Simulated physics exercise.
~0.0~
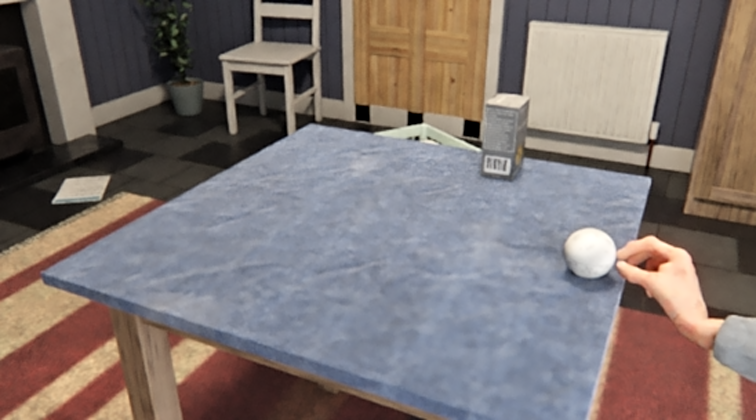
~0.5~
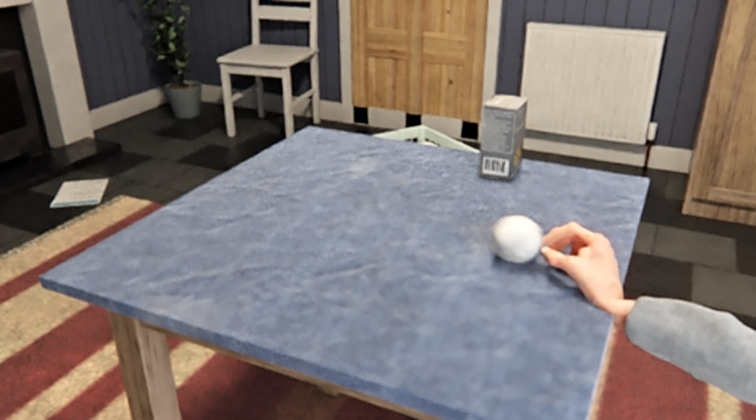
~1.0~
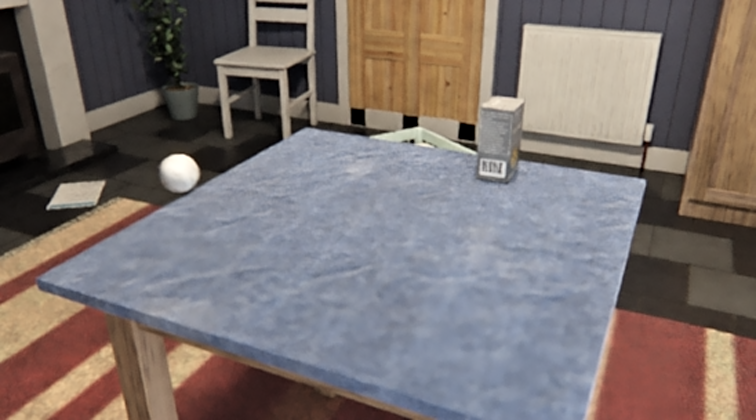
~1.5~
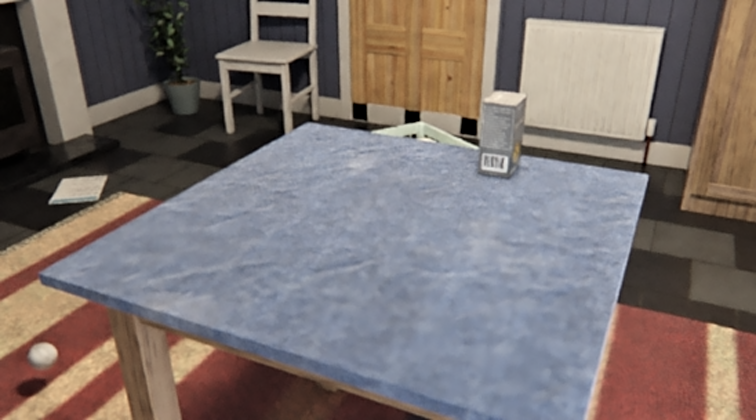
A hand pushes a white ball left across the blue table, and it falls off.
